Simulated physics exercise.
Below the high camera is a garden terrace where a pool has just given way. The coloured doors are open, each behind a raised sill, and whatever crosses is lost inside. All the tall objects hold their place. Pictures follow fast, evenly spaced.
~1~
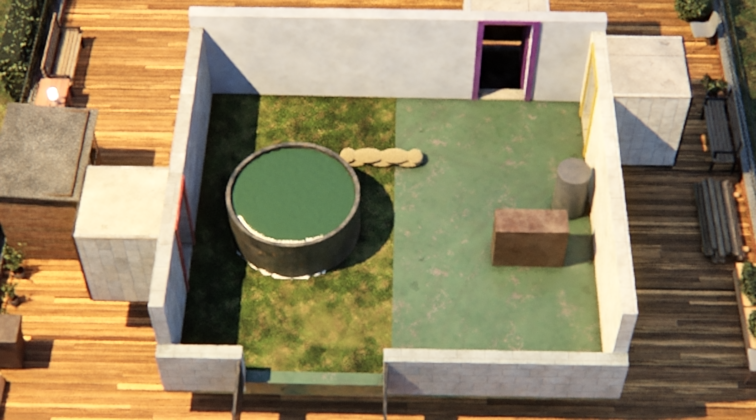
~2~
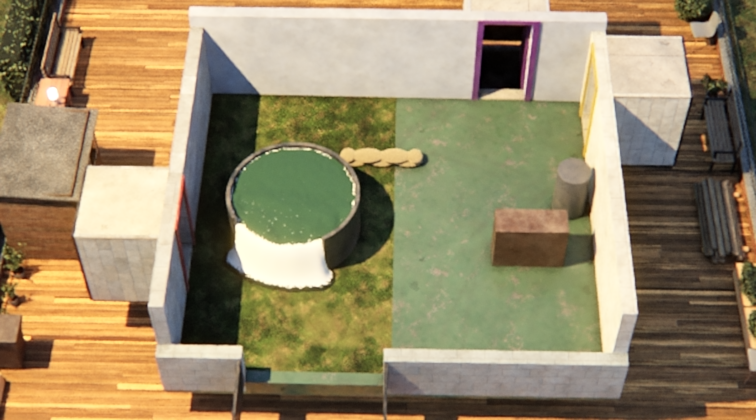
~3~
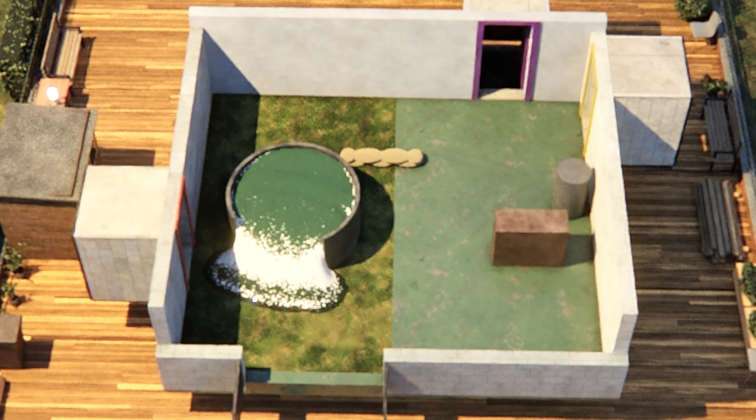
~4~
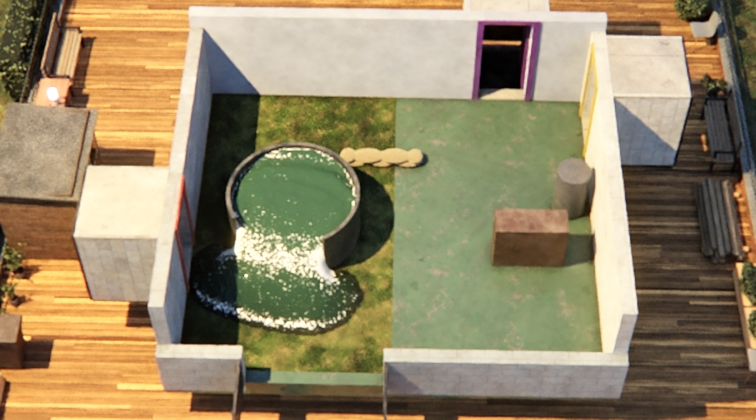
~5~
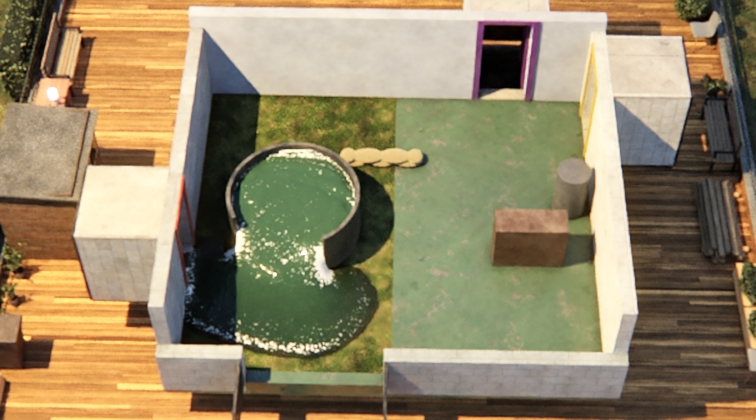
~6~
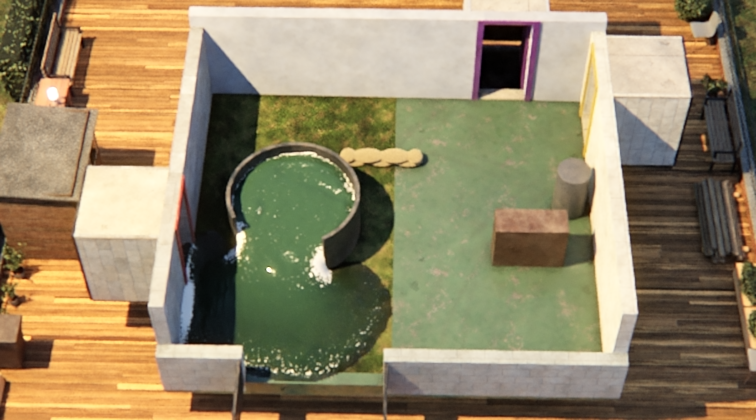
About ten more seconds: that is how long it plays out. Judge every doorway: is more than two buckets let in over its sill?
The yellow door will respect the limit, the red door will break the limit, the purple door will respect the limit.
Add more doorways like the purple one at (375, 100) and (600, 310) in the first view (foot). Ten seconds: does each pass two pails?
In order: Falls short; overshoots.
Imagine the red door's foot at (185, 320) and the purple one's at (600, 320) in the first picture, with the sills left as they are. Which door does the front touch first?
I'd go with the red door.
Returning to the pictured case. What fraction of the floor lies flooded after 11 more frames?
Roughly 25 %.
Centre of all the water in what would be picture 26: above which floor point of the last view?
I would point to (284, 286).
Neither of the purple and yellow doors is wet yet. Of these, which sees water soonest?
Answer: The yellow-painted one.
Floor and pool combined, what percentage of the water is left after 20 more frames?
Around 64 percent.
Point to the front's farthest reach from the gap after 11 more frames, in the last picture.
My guess would be about (502, 375).
A moment on, water covers 25 % of the floor; the yellow door not reached, the red door over two buckets in, the purple door not reached.
Next, water covers 25 % of the floor; the yellow door not reached, the red door over two buckets in, the purple door not reached.
Then, water covers 35 % of the floor; the yellow door not reached, the red door over two buckets in, the purple door not reached.
Later, water covers 55 % of the floor; the yellow door not reached, the red door over two buckets in, the purple door not reached.
In the end, water covers 70 % of the floor; the yellow door wet at the sill, nothing in, the red door over two buckets in, the purple door not reached.
